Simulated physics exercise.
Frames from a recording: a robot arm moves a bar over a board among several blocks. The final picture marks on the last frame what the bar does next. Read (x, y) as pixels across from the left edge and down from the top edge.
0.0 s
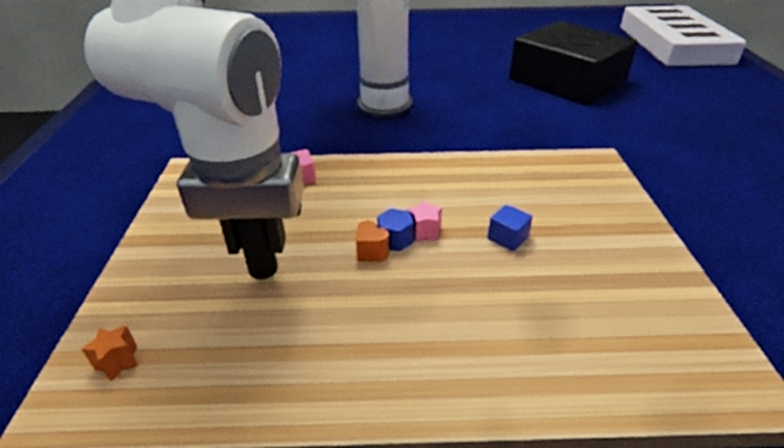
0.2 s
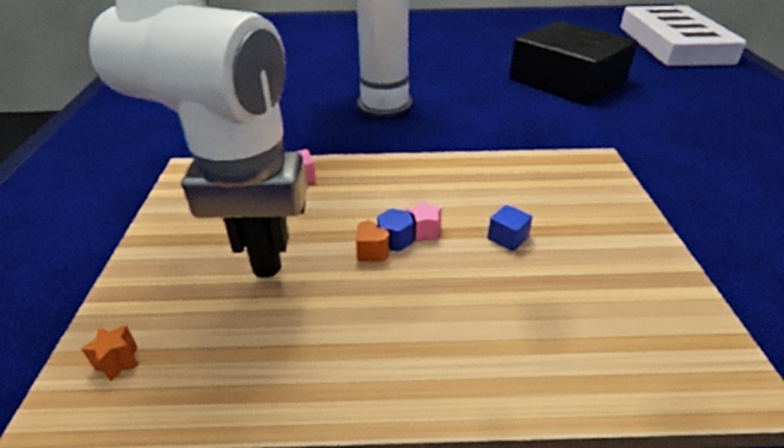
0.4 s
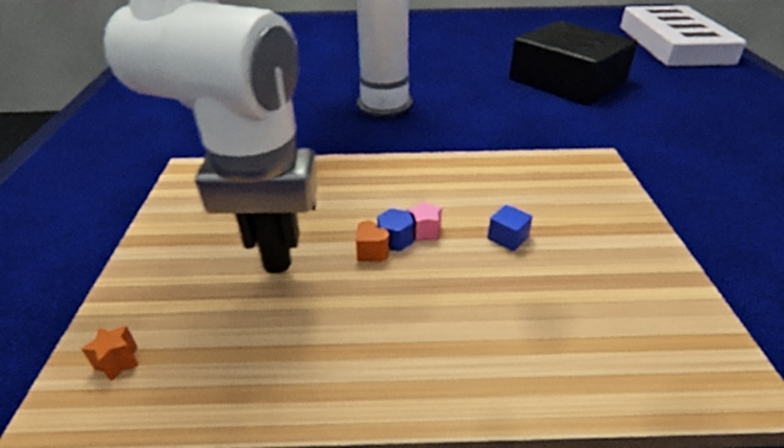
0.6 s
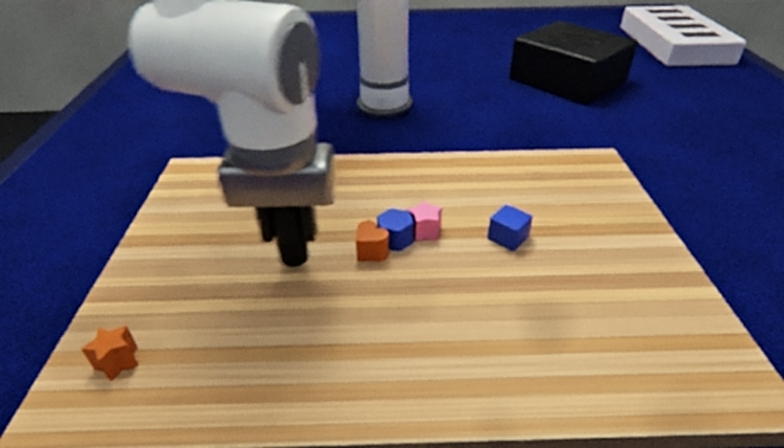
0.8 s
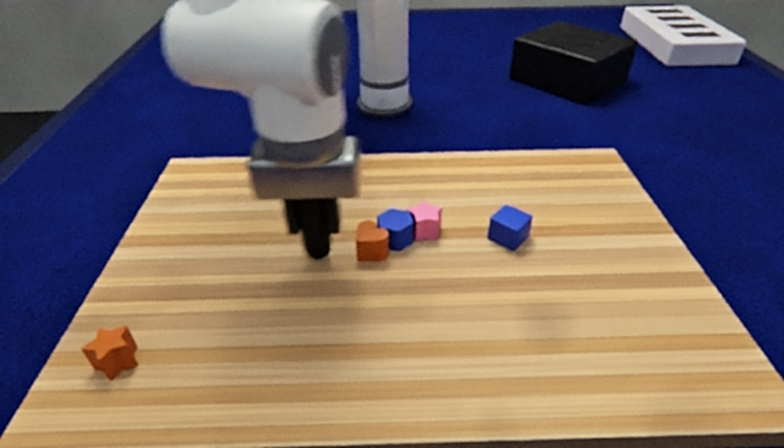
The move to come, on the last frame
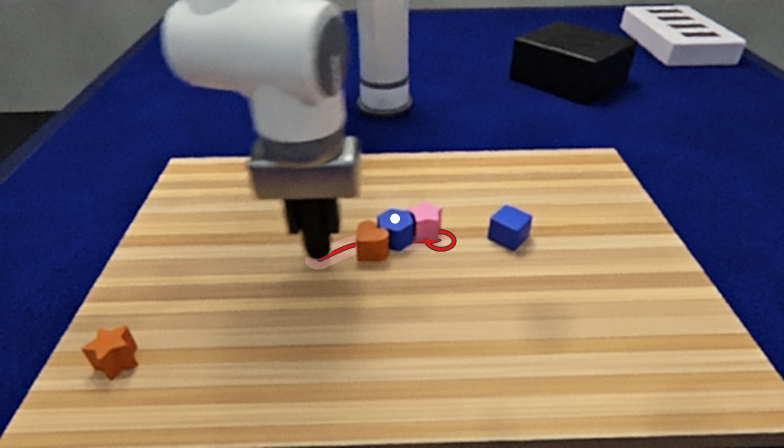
The video shows a robot arm holding a dark bar over a wooden board with several small orange, blue and pink blocks. The arm moves the bar a short way right, toward the orange heart block, while the blocks stay still.
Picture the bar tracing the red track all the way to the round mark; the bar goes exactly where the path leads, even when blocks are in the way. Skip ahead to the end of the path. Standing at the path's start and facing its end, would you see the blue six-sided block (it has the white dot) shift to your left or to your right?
It moves over to the right.
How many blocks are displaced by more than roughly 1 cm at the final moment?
The number is three or more.
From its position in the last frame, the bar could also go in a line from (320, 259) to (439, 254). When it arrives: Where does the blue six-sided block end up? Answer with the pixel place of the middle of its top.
When the path ends, it will be at (424, 204).
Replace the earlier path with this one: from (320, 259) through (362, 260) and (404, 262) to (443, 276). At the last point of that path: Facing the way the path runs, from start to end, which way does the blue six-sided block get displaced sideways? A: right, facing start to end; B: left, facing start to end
I'll go with B - left, facing start to end.
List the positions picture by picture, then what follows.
The first picture shows bar tip (263, 269); block tops, orange heart block (370, 232); blue six-sided block (395, 219); pink star-shaped block (426, 211); blue four-sided block (512, 216).
The second picture shows bar (267, 268); blocks unchanged.
The third picture shows bar (277, 264); blocks unchanged.
The fourth picture shows bar (294, 258); blocks unchanged.
The fifth picture shows bar (318, 250); orange heart block (370, 232); blue six-sided block (395, 219); pink star-shaped block (426, 211); blue four-sided block (512, 216).
Path on the board, from (320, 259) through (357, 244) and (399, 241) to (440, 240); the dot is on the blue six-sided block.
What follows on the original path. One third of the way, bar (357, 235); orange heart block (380, 232), turned 25° clockwise; blue six-sided block (404, 218), turned 15° anticlockwise; pink star-shaped block (432, 209).
Two thirds of the way, bar (399, 232); orange heart block (400, 239), turned 75° clockwise; blue six-sided block (431, 219), turned 40° anticlockwise; pink star-shaped block (446, 203), turned 35° anticlockwise.
At the end, bar (441, 231); orange heart block (400, 239), turned 80° clockwise; blue six-sided block (472, 216), turned 55° anticlockwise; pink star-shaped block (458, 198), turned 80° anticlockwise; blue four-sided block in place.
